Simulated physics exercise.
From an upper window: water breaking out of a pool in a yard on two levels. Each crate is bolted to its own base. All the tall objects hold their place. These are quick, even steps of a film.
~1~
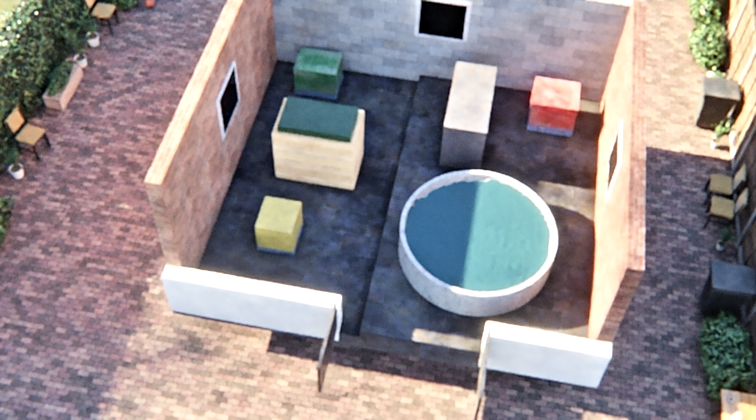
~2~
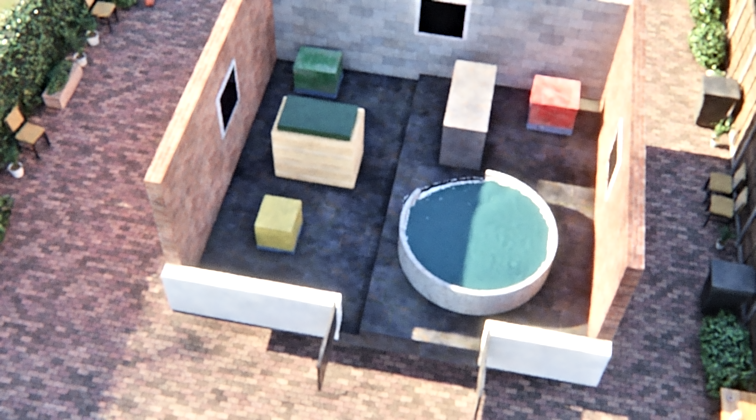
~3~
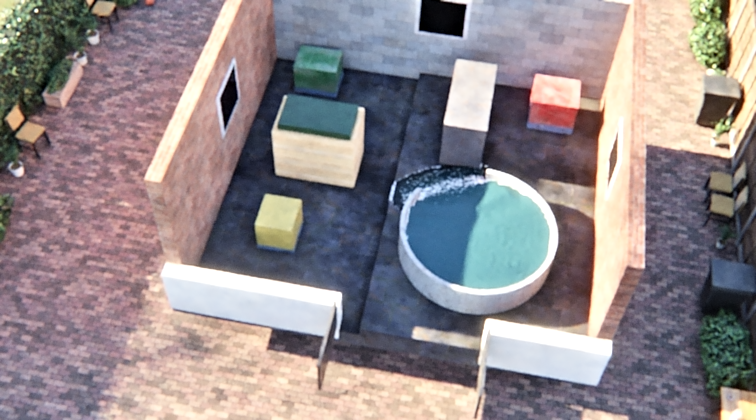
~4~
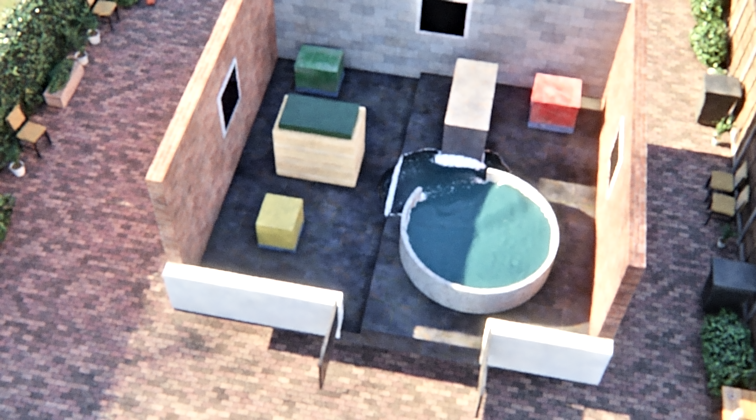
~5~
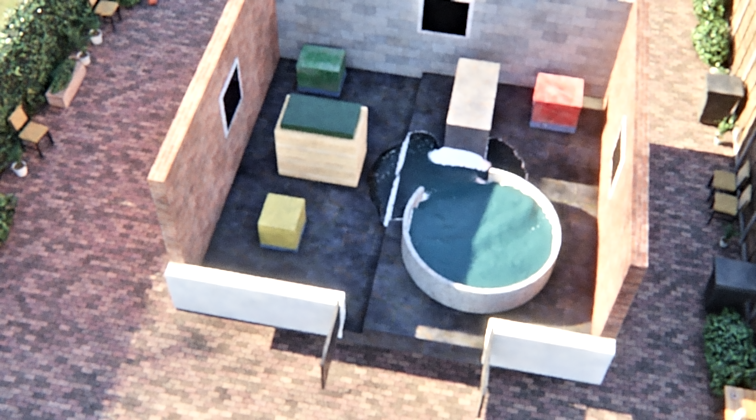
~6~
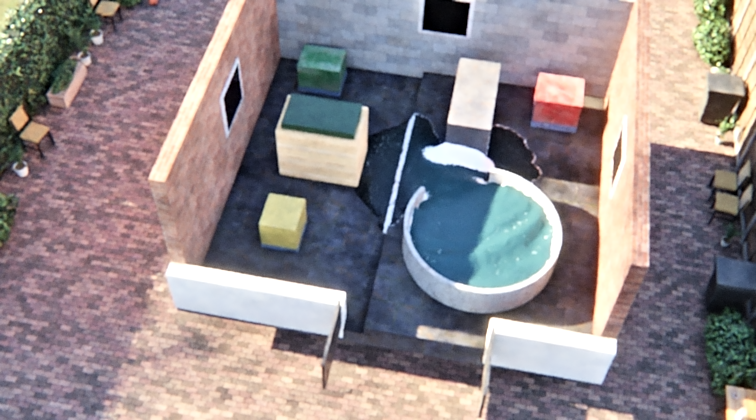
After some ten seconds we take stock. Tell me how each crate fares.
The red crate keeps dry; the green crate is soaked; the yellow crate is soaked.
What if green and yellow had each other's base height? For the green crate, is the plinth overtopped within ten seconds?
My reading: The green crate gets wet.
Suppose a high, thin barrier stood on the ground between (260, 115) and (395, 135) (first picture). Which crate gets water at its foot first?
It is the red one.
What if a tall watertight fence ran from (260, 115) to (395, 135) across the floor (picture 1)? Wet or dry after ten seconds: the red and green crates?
In short: Red is safe, green is wetted.
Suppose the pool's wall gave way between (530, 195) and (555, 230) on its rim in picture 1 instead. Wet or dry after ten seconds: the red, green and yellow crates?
In short: The red crate is soaked; the green crate is wetted; the yellow crate stays dry.
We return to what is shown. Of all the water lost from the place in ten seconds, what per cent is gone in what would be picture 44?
Near 30 in a hundred.
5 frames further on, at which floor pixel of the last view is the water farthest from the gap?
Close to (359, 69).
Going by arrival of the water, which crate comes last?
That is the one in yellow.
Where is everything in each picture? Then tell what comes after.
The first frame shows the round pool at (478, 233) is whole and still.
In the second frame, water pours out on the round pool's far side and has run to a hidden place.
In the third frame, water pours out on the round pool's far side and has run to (395, 197).
In the fourth frame, water pours out on the round pool's far side and has run to (494, 159).
In the fifth frame, the front is at (385, 155), out from the gap on the round pool's far side.
In the sixth frame, the front is at (374, 139), out from the gap on the round pool's far side.
A moment on, water covers 30 % of the floor; the red crate water round its plinth, the green crate water round its plinth, the yellow crate not reached.
Next, water covers 45 % of the floor; the red crate water round its plinth, the green crate water round its plinth, the yellow crate water round its plinth.
Then, water covers 65 % of the floor; the red crate water round its plinth, the green crate water round its plinth, the yellow crate water round its plinth.
Later, water covers 90 % of the floor; the red crate water round its plinth, the green crate water round its plinth, the yellow crate water round its plinth.
In the end, water covers 95 % of the floor; the red crate stayed above the water, the green crate was topped, the yellow crate was topped.
